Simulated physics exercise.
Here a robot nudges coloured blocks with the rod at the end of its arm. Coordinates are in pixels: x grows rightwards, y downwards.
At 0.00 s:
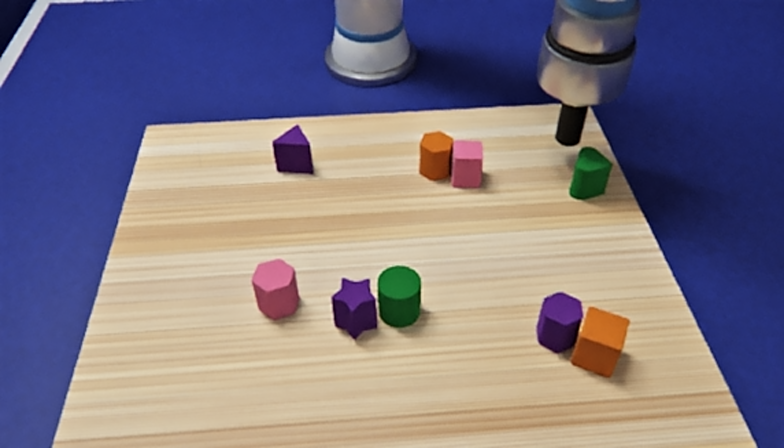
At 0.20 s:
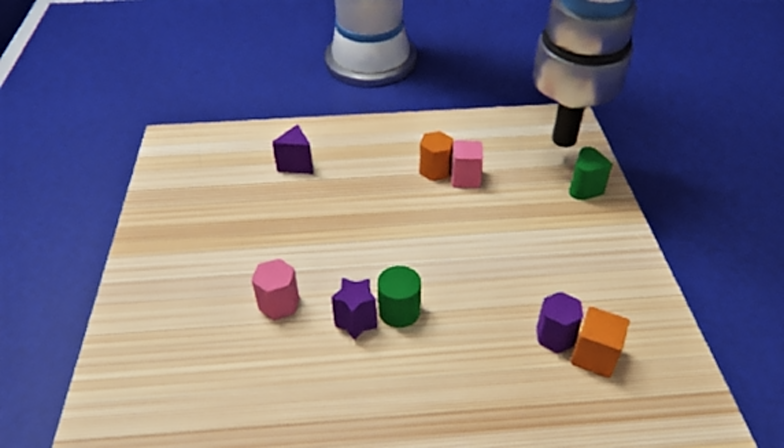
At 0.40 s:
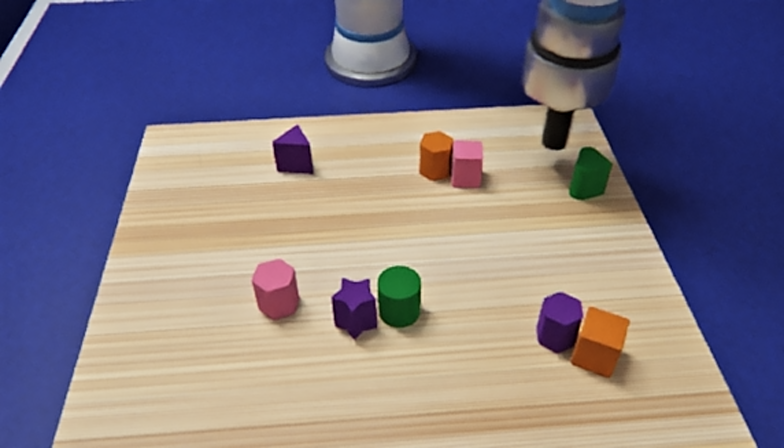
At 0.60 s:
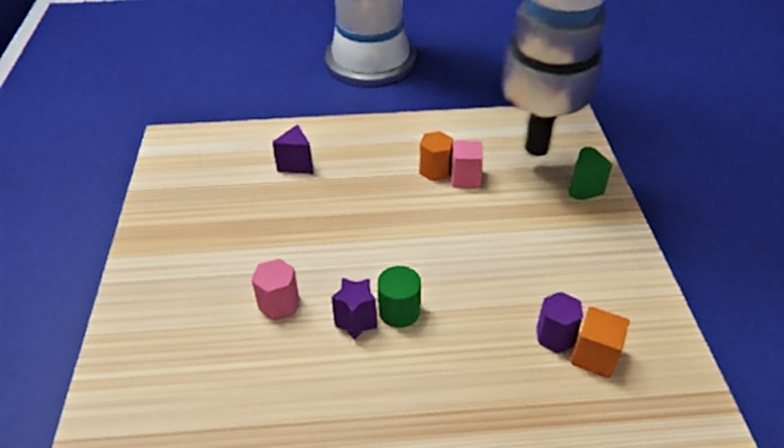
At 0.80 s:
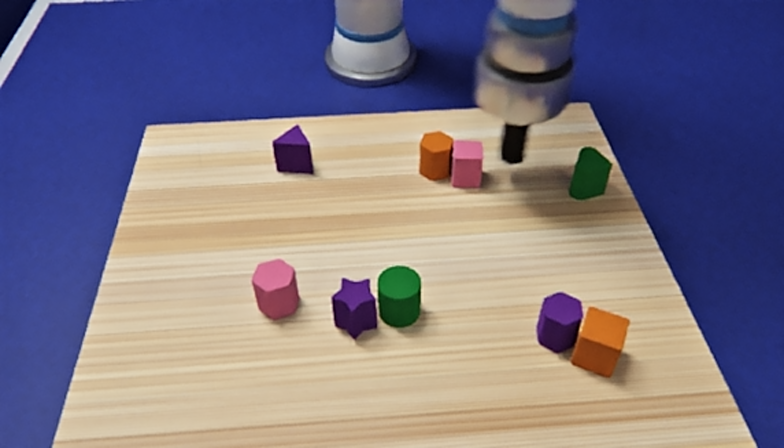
Robot arm moving its dark rod left along the far side of a wooden board, the coloured blocks staying still.
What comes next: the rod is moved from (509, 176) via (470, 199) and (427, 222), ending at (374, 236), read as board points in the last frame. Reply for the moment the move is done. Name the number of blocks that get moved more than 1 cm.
It moves one block.
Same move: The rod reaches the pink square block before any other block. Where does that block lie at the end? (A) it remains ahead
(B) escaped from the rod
The answer is B.
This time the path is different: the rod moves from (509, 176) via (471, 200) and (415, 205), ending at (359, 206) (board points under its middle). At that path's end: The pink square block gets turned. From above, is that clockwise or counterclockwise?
My prediction: CW.
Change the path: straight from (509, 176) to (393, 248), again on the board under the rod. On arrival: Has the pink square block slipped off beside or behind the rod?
In short: Yes.
What follows on the original path. One third of the way, rod (472, 181); orange hexagonal block (433, 139); pink square block (456, 155), turned 65° clockwise.
Two thirds of the way, rod (427, 203); orange hexagonal block (433, 139); pink square block (455, 155), turned 65° clockwise.
At the end, rod (373, 217); orange hexagonal block (433, 139); pink square block (455, 155), turned 65° clockwise; green heart in place.
